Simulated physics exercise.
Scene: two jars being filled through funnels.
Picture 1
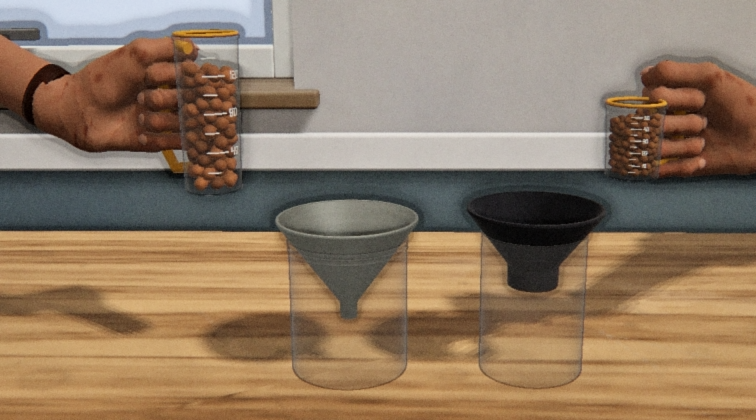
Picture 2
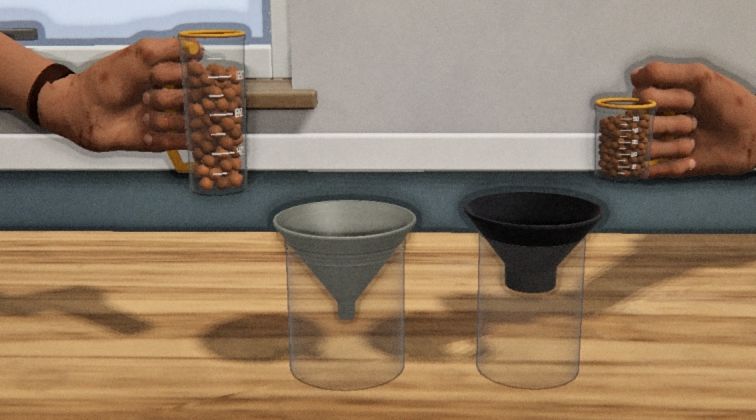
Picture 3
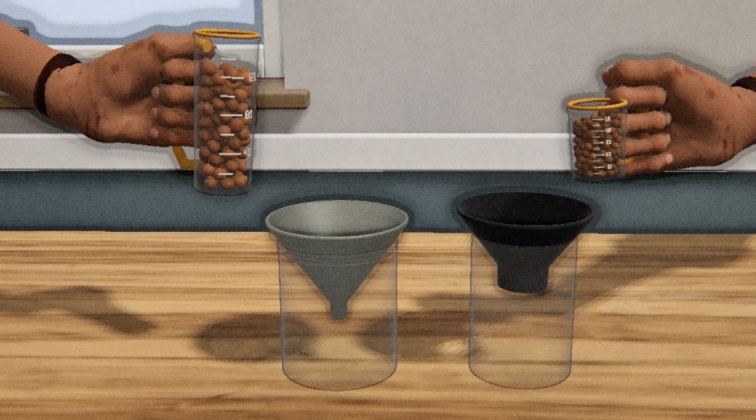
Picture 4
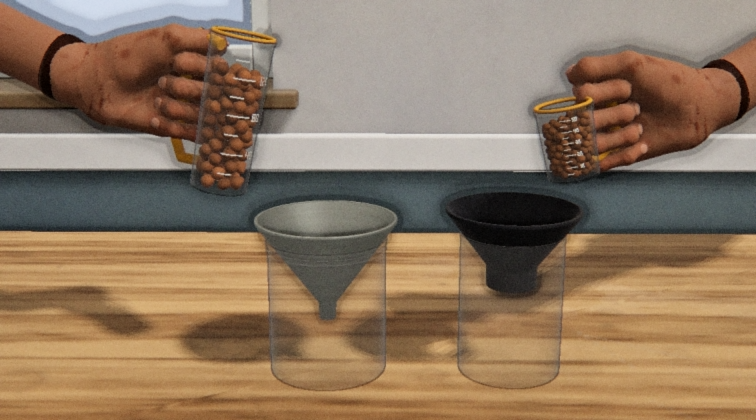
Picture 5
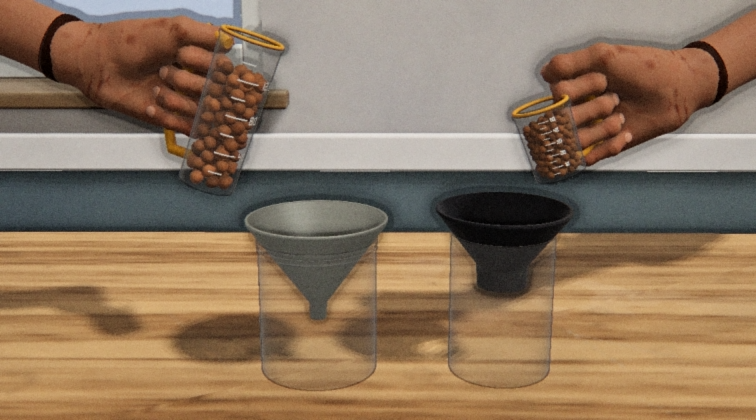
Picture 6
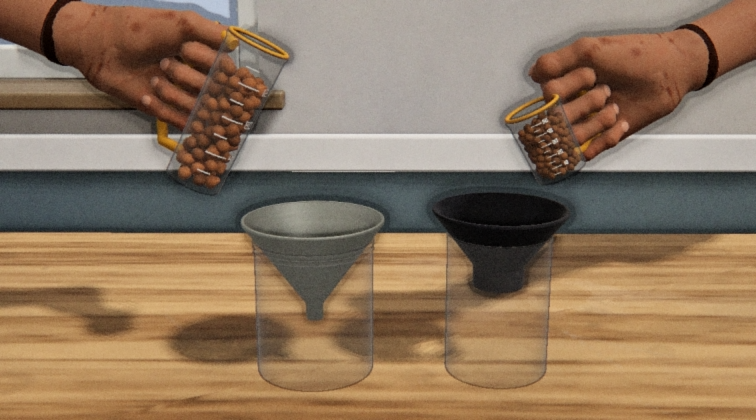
At a wooden counter, two hands hold clear cups of small brown balls upright, the left cup larger, above a grey funnel and a black funnel set in empty clear jars. The hands then gradually tilt both cups inward toward each other, while the jars shift slightly left in view.
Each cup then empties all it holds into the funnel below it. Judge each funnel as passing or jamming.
As I see it, left: Obstructed, right: Unobstructed.
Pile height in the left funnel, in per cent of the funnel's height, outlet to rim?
It reaches about 95 percent of the way up.
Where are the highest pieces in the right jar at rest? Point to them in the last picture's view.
At about (524, 352).
Then, 0.63 s on from there, left, the whole lot still in the cup; right, the whole lot still in the cup.
Then, 1.18 s on from there, left, all but a few still in the cup, only a few in or over the funnel; right, near two thirds still in the cup, near a quarter in or over the funnel, a little down in the jar.
Then, 1.66 s on from there, left, near a quarter still in the cup, the bulk in or over the funnel; right, only a few in or over the funnel, all but a few down in the jar.
In the end, left, the whole lot stuck in the funnel, none at all down in the jar; right, the whole lot down in the jar.
